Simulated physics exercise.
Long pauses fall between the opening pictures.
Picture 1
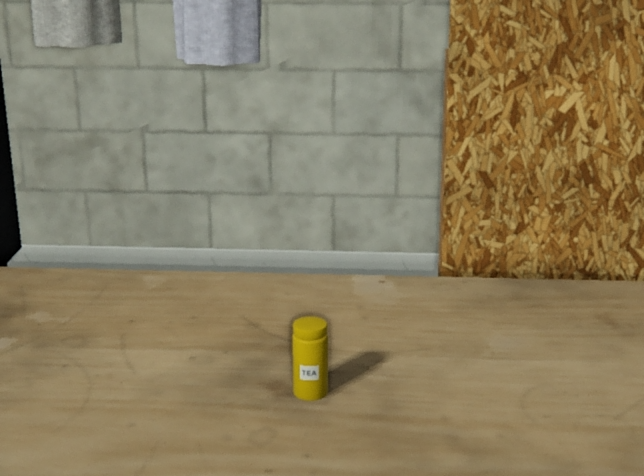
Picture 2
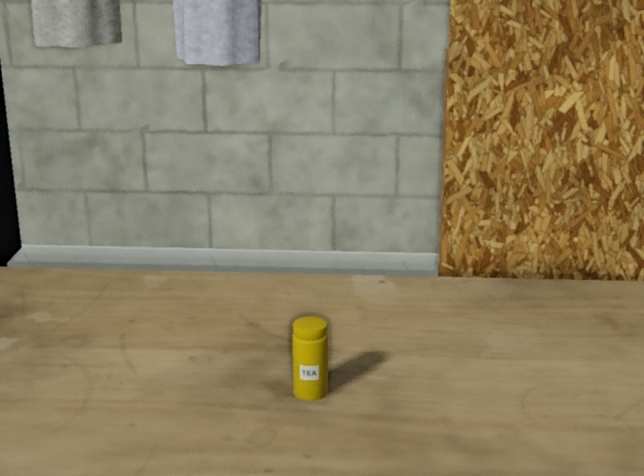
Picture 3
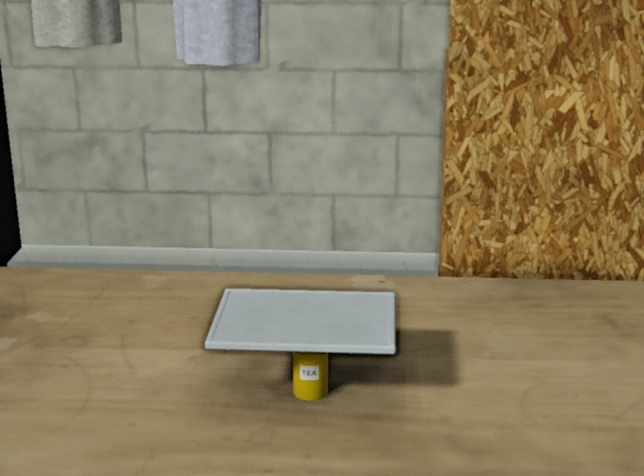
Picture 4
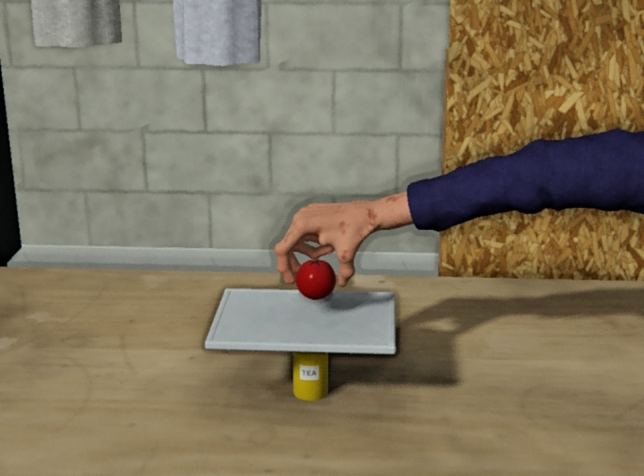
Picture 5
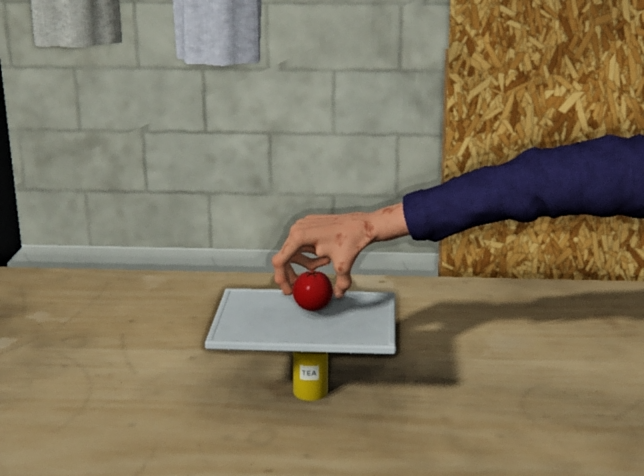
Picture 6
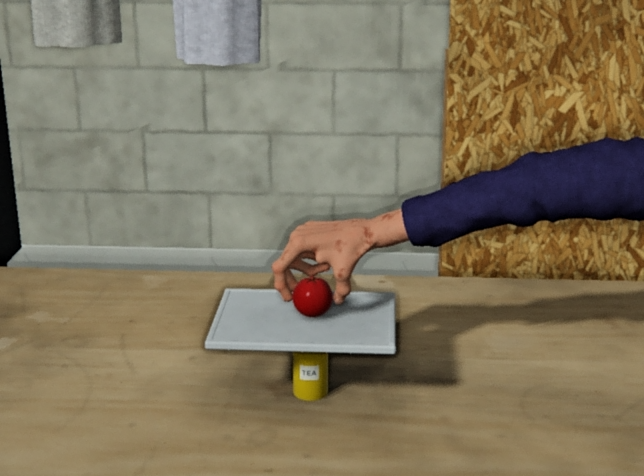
A hand in a dark blue sleeve lowered a red tomato onto a pale flat tray and kept hold of it, after the tray had appeared on top of a small yellow shaker.
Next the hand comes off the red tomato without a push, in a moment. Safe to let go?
The stack is stable.
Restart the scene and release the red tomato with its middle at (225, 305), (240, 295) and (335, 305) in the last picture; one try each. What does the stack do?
First try: It gives way; second try: It gives way; third try: It holds.
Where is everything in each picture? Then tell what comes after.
The last thing is not in view yet; yellow shaker (310, 358), in the first frame.
The last thing is not in view yet; yellow shaker (310, 358), in the second frame.
The last thing is not in view yet; yellow shaker (310, 358), in the third frame.
Still above its spot; red tomato (316, 279); yellow shaker (310, 358), in the fourth frame.
Still above its spot; red tomato (313, 291); yellow shaker (310, 358), in the fifth frame.
Set down, still held; red tomato (313, 297); yellow shaker (310, 358), in the sixth frame.
Then, 0.20 s later than the last frame, all is still.
Then, 0.40 s later than the last frame, red tomato resting near (313, 298).
When it is over, all 3 as before. End places, in pixels of the last picture, red tomato near (313, 298). The stack holds.
